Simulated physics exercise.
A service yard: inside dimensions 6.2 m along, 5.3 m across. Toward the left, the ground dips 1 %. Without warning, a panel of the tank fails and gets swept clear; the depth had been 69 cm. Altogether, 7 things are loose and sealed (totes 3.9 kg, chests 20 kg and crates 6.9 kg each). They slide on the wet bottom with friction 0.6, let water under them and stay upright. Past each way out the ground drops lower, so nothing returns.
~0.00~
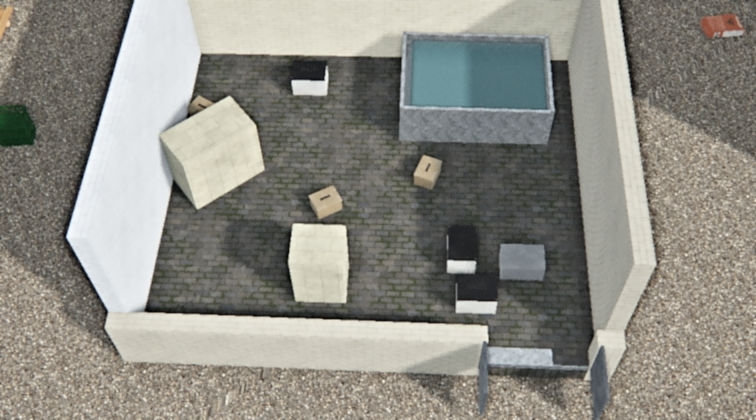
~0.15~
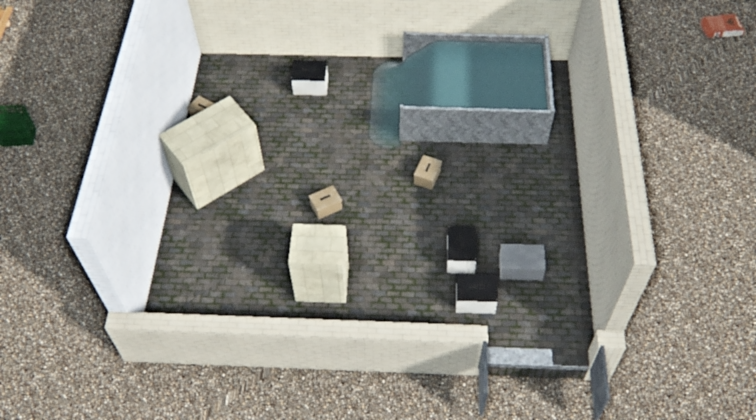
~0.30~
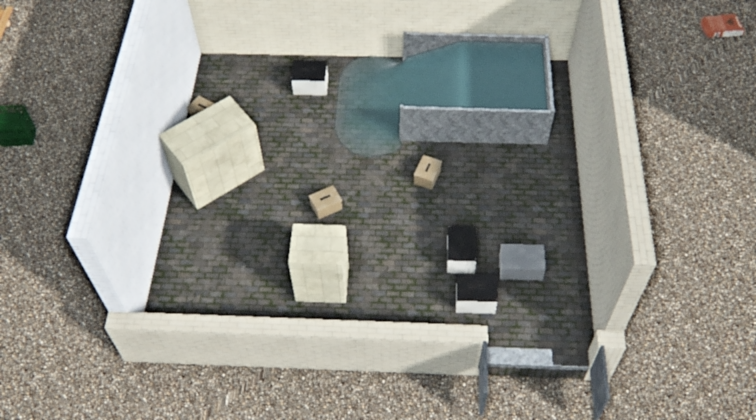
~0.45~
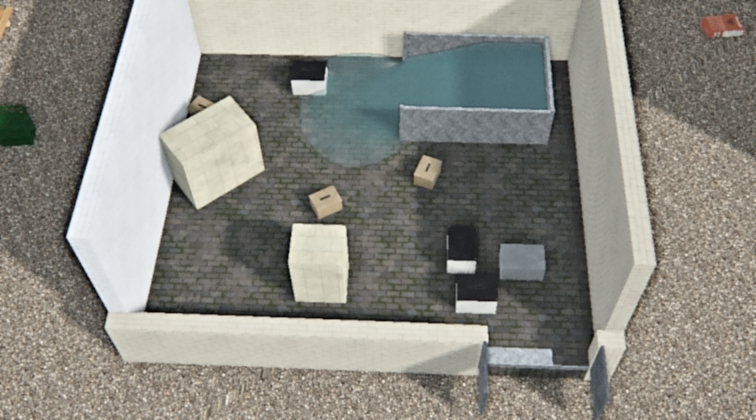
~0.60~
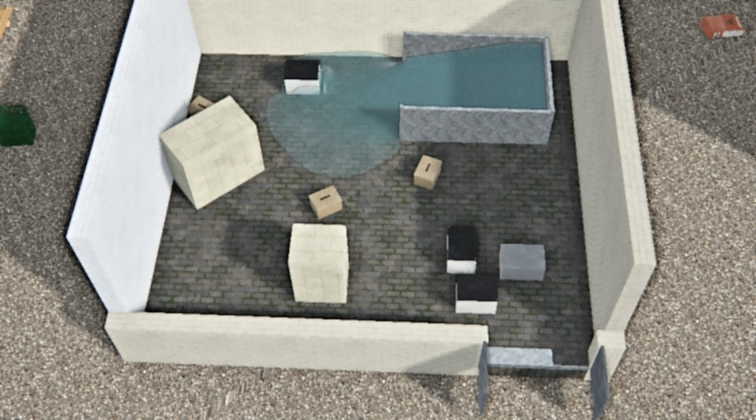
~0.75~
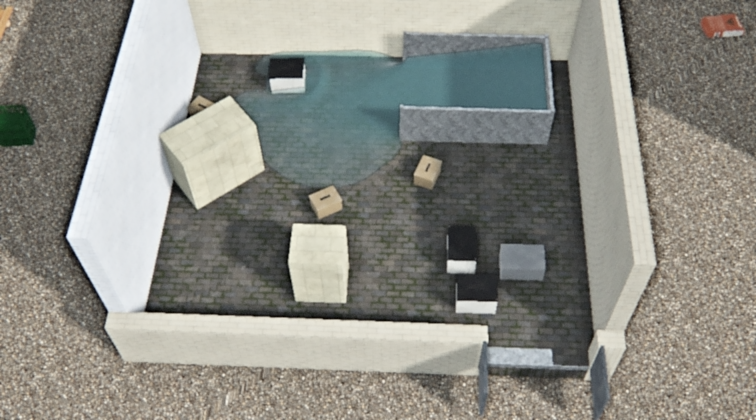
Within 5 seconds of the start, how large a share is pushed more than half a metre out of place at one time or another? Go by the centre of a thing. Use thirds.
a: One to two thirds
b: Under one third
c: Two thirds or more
One to two thirds.
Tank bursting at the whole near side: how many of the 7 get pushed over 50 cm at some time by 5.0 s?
The answer would then be 5.
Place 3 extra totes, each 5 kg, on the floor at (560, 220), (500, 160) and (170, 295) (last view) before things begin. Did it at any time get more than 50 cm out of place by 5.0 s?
Answers in order are does not cross, does not cross and crosses the line.
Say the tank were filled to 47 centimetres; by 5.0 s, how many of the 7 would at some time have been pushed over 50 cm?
I count 2 of them in that case.
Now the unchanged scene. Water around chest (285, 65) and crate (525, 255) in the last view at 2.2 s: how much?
41 and 0 cm.
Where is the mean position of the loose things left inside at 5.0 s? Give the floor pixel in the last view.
Averaged position, last view: Near pixel (420, 224).
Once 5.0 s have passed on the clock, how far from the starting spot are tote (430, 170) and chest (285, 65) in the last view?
Going in order, that's 30 cm for one and 60 cm for the other.
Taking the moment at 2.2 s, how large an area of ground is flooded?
About 15 m2.
After 1.1 s 1 of 7 are over 50 cm from their spots; 0 afloat.
After 2.2 s 2 of 7 are over 50 cm from their spots; 2 afloat.
After 3.5 s 2 of 7 are over 50 cm from their spots; 2 afloat.
After 5.0 s 3 of 7 are over 50 cm from their spots, and 3 have been at some point; 3 afloat.
